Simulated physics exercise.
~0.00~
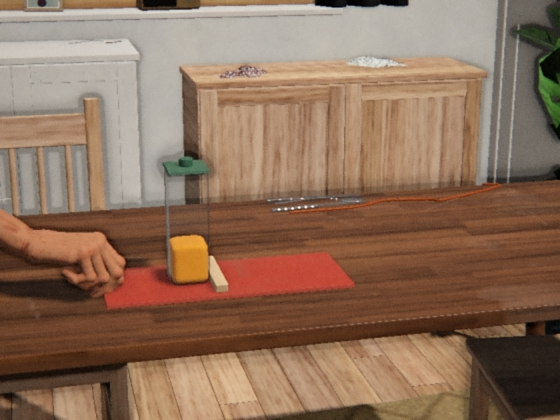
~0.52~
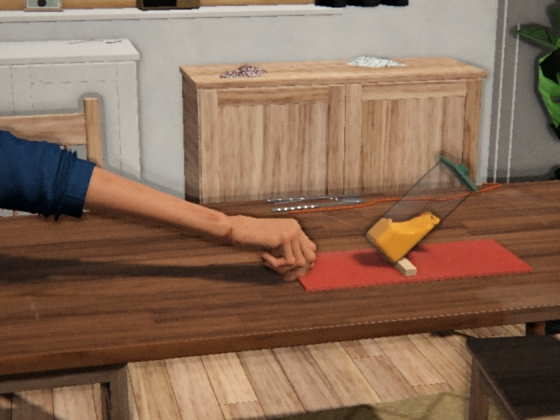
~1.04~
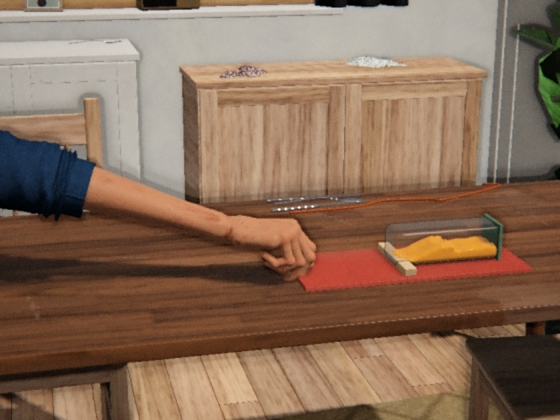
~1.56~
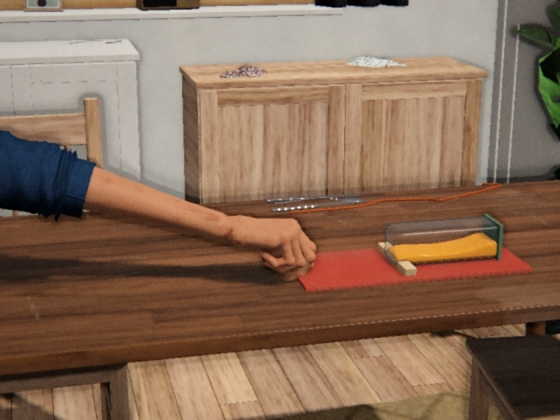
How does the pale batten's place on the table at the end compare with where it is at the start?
At the end the batten is farther to the right along the table than at the start, still on the red board.
A clear, green-capped canister about half full of orange juice rides upright on a red board as a hand moves the board right across a wooden table. The canister tips rightward over the pale batten and ends lying on its side, its cap to the right.
